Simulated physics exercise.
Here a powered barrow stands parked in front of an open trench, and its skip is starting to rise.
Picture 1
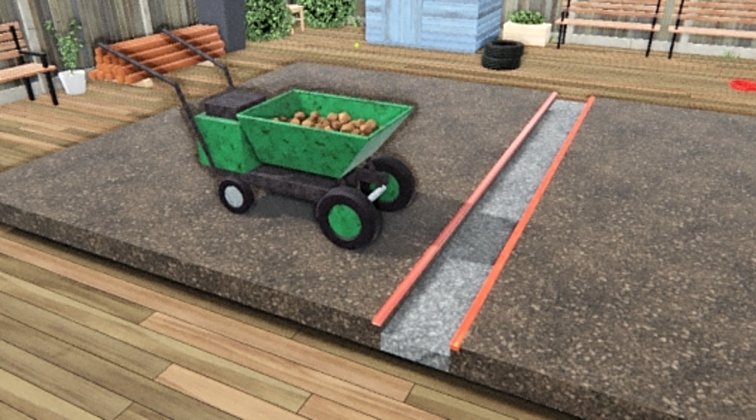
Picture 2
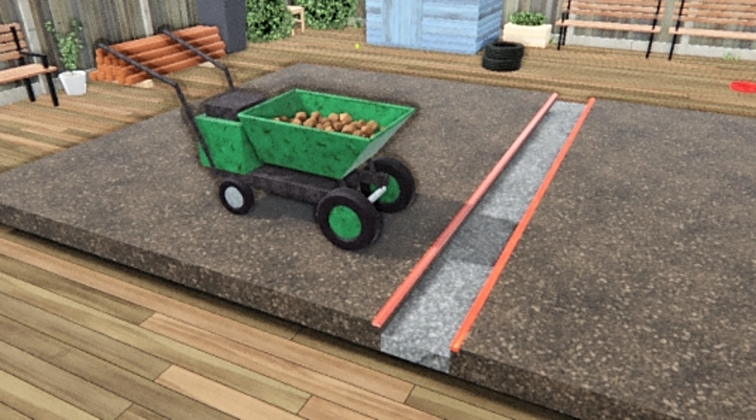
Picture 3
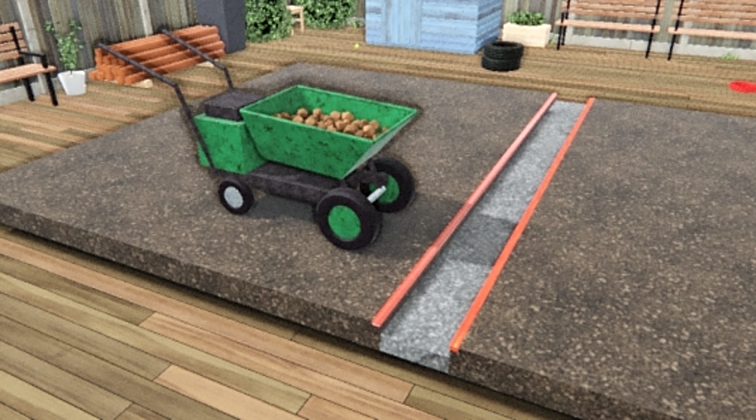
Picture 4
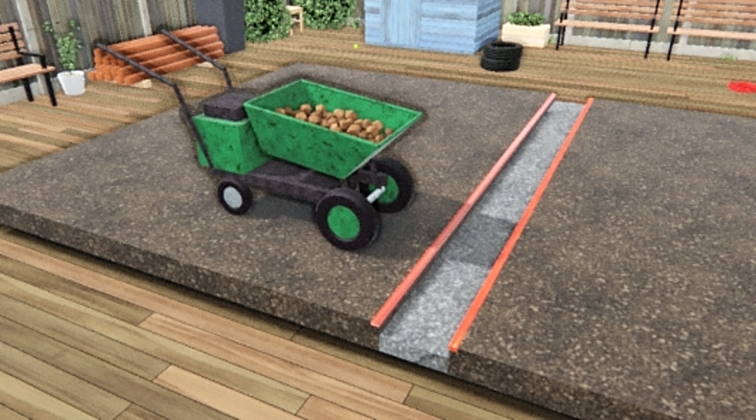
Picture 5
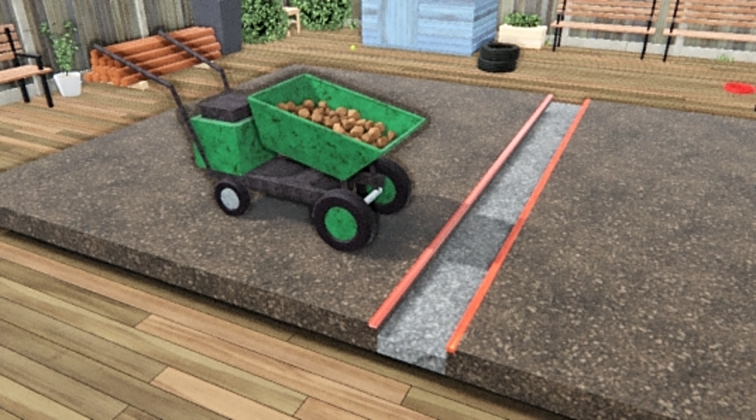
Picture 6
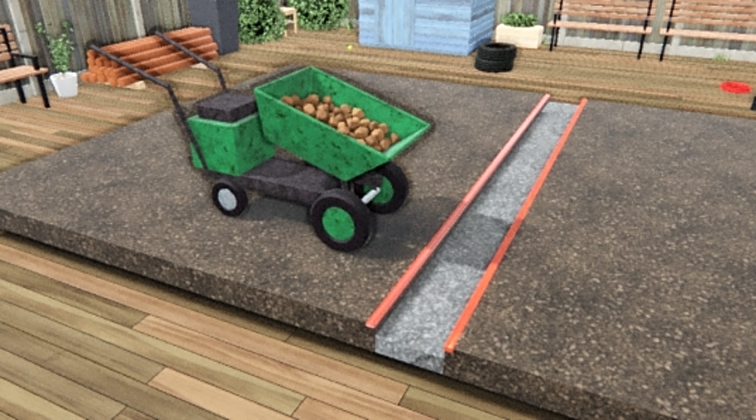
Green powered barrow standing parked beside a shallow trench on a raised brown bed, its loaded skip gradually tilting towards the right.
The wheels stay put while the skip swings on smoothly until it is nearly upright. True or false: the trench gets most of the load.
True.
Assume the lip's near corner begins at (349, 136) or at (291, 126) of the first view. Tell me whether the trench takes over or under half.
To start, the greater share; after that, the lesser share.
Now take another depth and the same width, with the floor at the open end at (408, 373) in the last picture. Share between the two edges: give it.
Close to 90 per cent, I reckon.
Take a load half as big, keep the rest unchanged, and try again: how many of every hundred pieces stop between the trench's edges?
Something like 100 in a hundred.
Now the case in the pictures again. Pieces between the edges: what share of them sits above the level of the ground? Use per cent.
The answer is close to 45 per cent.
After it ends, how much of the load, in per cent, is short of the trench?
I'd estimate about 0 per cent of the load.
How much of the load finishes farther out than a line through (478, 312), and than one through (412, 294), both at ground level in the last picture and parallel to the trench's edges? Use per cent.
About 10 % and 90 %.
Just after the last frame, skip tipped steeply; every one in the skip.
A moment on, skip tipped steeply; the larger part in the skip; about a tenth in or heaped over the trench; just a few falling.
Further on, skip tipped right over; about a tenth in the skip; the larger part in or heaped over the trench; about a tenth beyond it.
When it is over, skip tipped right over; the larger part in or heaped over the trench; roughly a quarter beyond it.
